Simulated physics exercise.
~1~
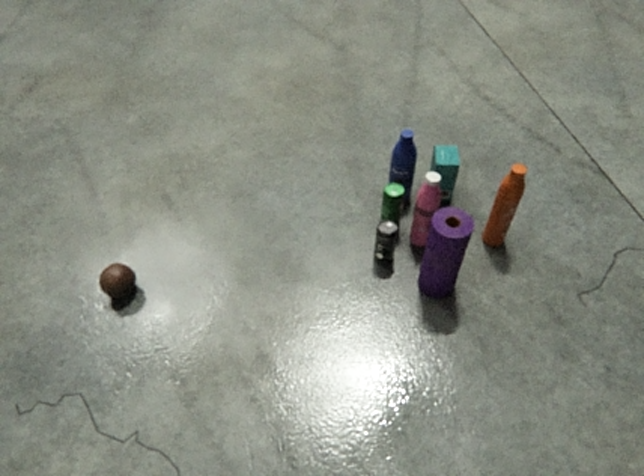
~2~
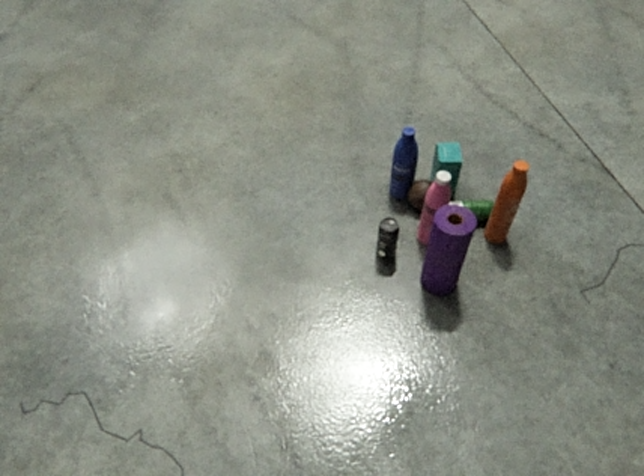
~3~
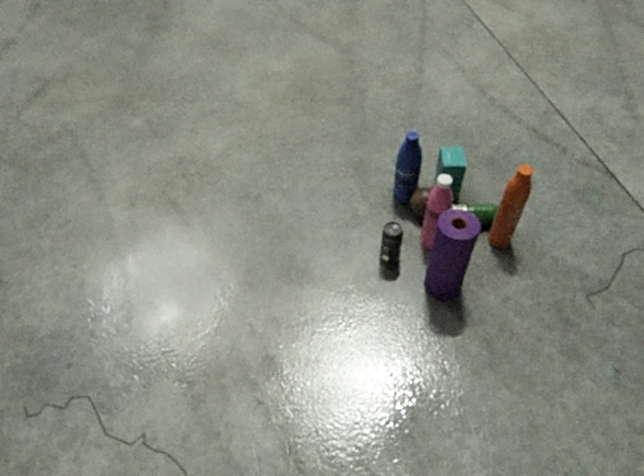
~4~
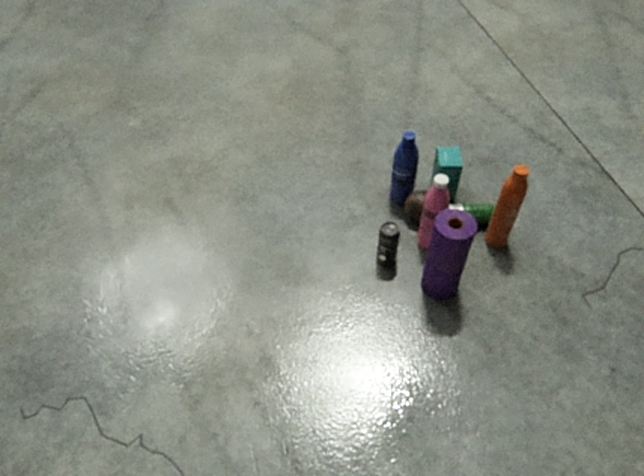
A purple roll stands upright at the front of a small cluster on a grey concrete floor, seen from above at an angle, with the view swaying slightly. Around it are a pink bottle, a black can, a green can, a blue bottle and a turquoise carton behind, and an orange bottle on the right. A brown ball, at first alone on the left, travels right into the cluster. The green can topples and ends up on its side between the pink and orange bottles. The ball rests behind the pink bottle, while everything else, including the black can, stays standing.
